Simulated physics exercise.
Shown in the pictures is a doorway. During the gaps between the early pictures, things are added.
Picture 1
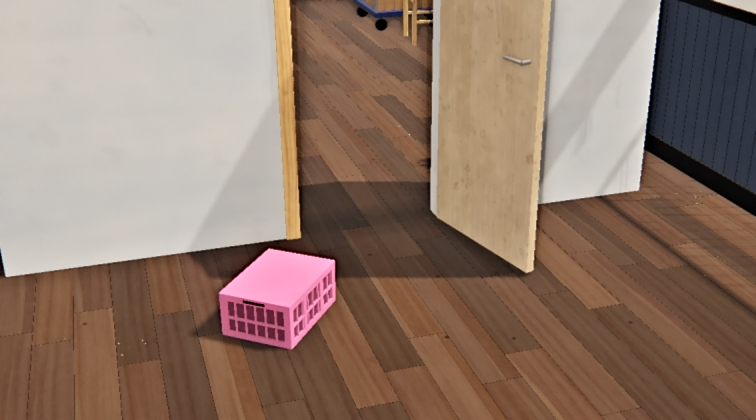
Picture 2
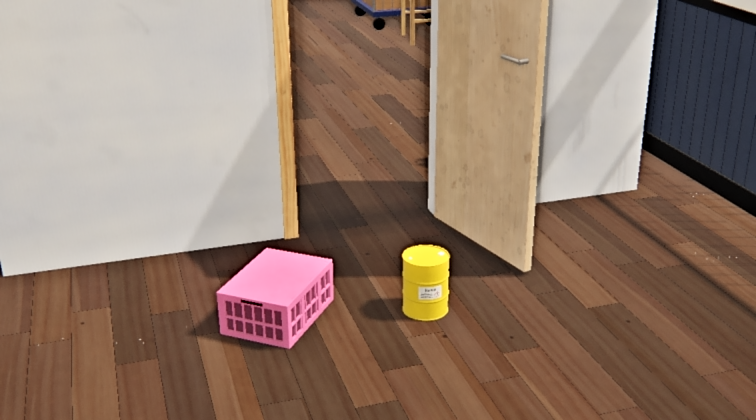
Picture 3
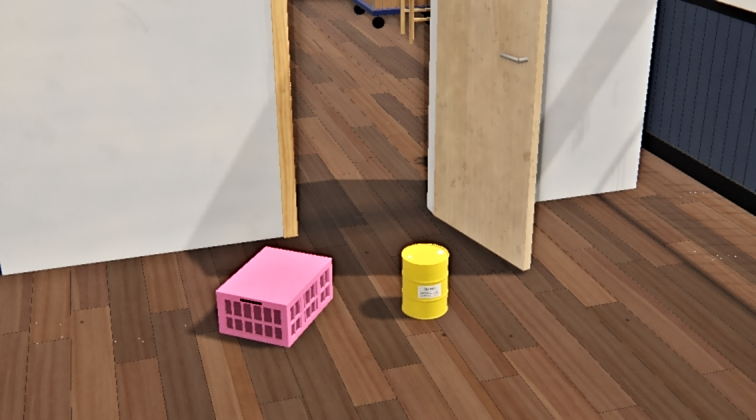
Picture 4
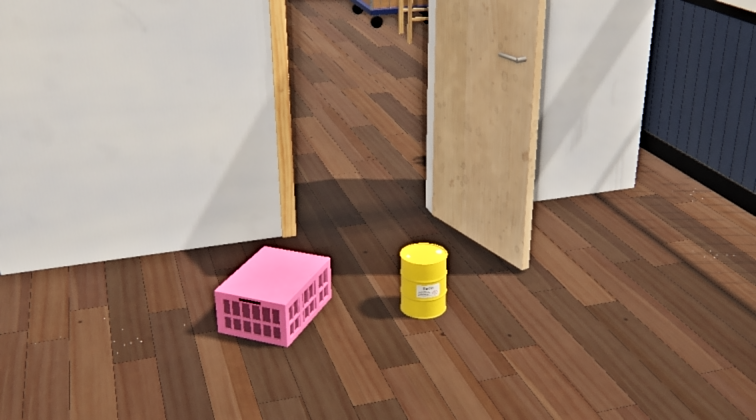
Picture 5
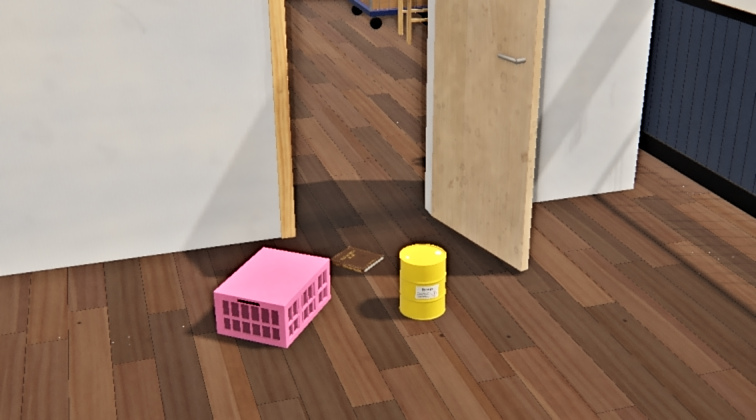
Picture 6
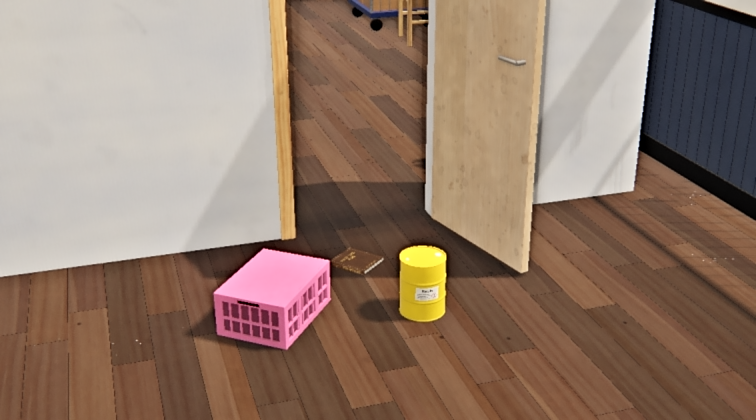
Pink crate sitting still by a wide-open door as a yellow canister, then a brown book, appear beside it on wooden floor.
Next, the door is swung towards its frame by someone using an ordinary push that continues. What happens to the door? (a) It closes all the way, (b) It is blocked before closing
Option a: It closes all the way.
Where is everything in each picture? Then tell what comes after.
Door wide open and still; pink crate (280, 297), in the first picture.
Door wide open and still; pink crate (278, 296); yellow canister (426, 282), in the second picture.
Door wide open and still; pink crate (277, 295); yellow canister (425, 281), in the third picture.
Door wide open and still; pink crate (275, 294); yellow canister (423, 281), in the fourth picture.
Door wide open and still; pink crate (275, 295); yellow canister (423, 282), in the fifth picture.
Door wide open and still; brown book (357, 261); pink crate (274, 297), in the sixth picture.
Then, 0.50 s later than the last frame, door at 81°.
Then, 0.90 s later than the last frame, door at 43°.
Then, 1.20 s later than the last frame, door at 13°.
When it is over, door at 0°; all 3 as before. End places, in pixels of the last picture, brown book near (357, 261).
